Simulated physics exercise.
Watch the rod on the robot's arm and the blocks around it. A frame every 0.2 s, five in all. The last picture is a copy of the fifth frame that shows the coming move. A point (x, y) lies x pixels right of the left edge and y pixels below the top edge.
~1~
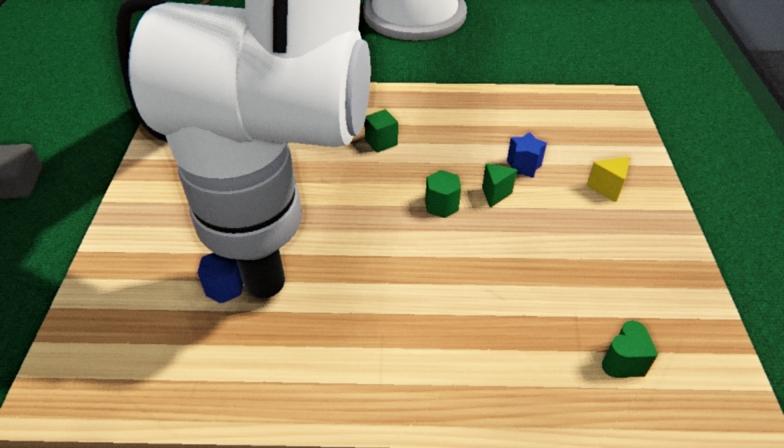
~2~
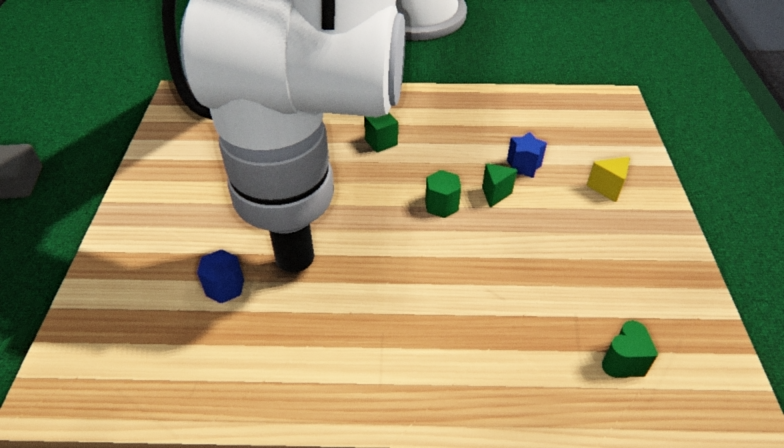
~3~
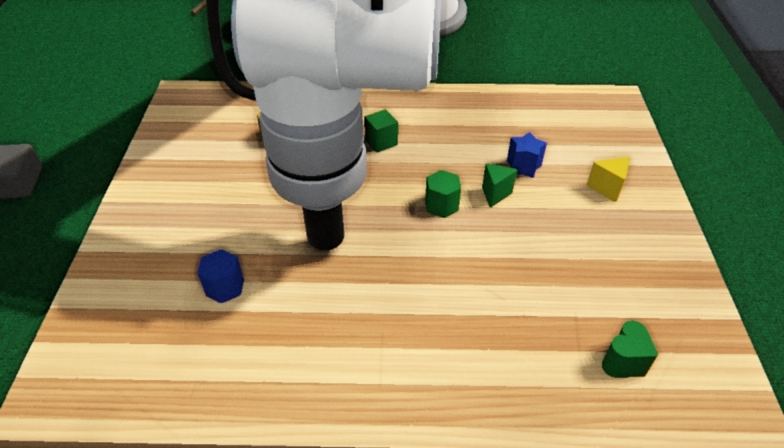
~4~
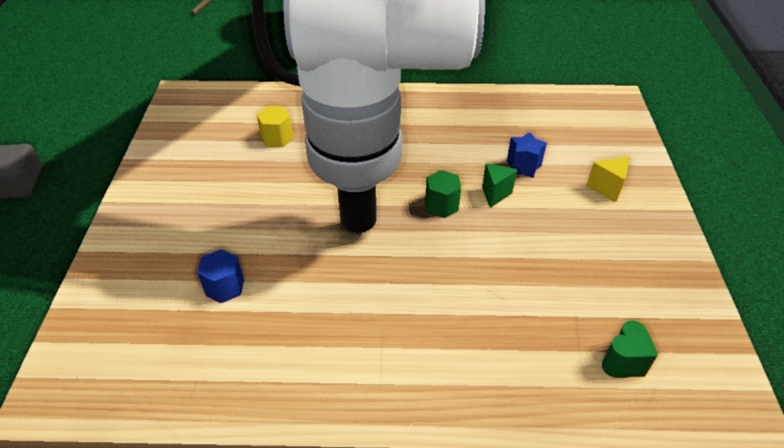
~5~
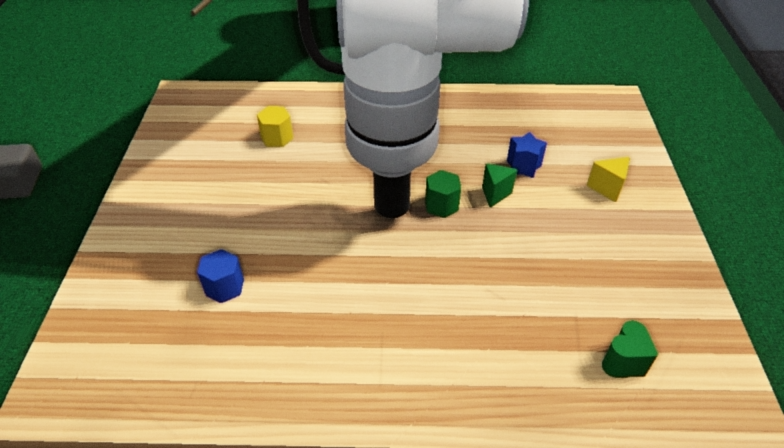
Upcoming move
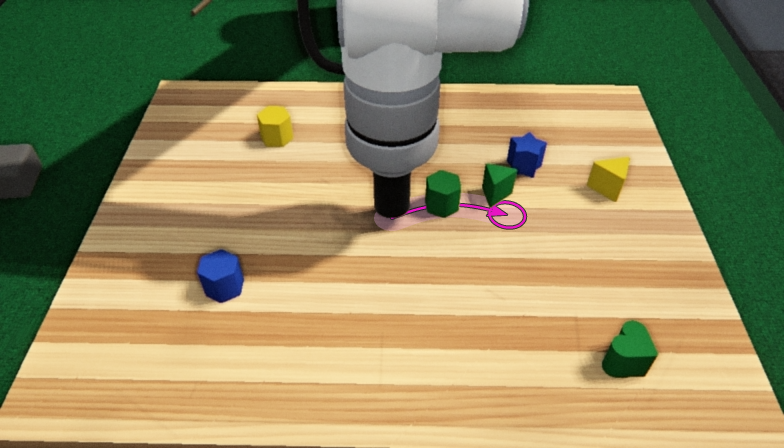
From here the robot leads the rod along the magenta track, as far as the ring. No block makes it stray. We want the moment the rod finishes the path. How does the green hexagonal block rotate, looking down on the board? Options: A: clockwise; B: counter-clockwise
The correct letter is B.
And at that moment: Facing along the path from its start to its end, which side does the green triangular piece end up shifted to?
It gets pushed left.
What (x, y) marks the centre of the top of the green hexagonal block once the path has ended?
Around (531, 173).
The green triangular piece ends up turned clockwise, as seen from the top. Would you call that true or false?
The claim does not hold.
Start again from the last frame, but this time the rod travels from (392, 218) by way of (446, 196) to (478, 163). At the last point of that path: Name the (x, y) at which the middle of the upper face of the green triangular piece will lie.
At (527, 170).
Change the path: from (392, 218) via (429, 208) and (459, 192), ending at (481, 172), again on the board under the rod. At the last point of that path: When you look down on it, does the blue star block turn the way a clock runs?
No, that is not how it ends up.
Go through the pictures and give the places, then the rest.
In the first frame, lower end of the rod at (266, 284), tops of blocks, green hexagonal block at (444, 181), green triangular piece at (499, 172), blue star block at (529, 143).
In the second frame, rod at (295, 259), blocks as before.
In the third frame, rod at (326, 238), blocks as before.
In the fourth frame, rod at (359, 221), blocks as before.
In the fifth frame, rod at (392, 207), green hexagonal block at (444, 181), green triangular piece at (499, 172), blue star block at (529, 143).
The drawn path runs from (392, 218) over (429, 207) and (468, 206) to (507, 215).
The first path, step by step. One third of the way, rod at (430, 196); green hexagonal block at (463, 176).
Two thirds of the way, rod at (470, 195); green hexagonal block at (501, 172), turned 25° anticlockwise; green triangular piece at (525, 165), turned 20° anticlockwise.
At the end, rod at (509, 204); green hexagonal block at (531, 173), turned 50° anticlockwise; green triangular piece at (546, 160), turned 45° anticlockwise; blue star block not moved.
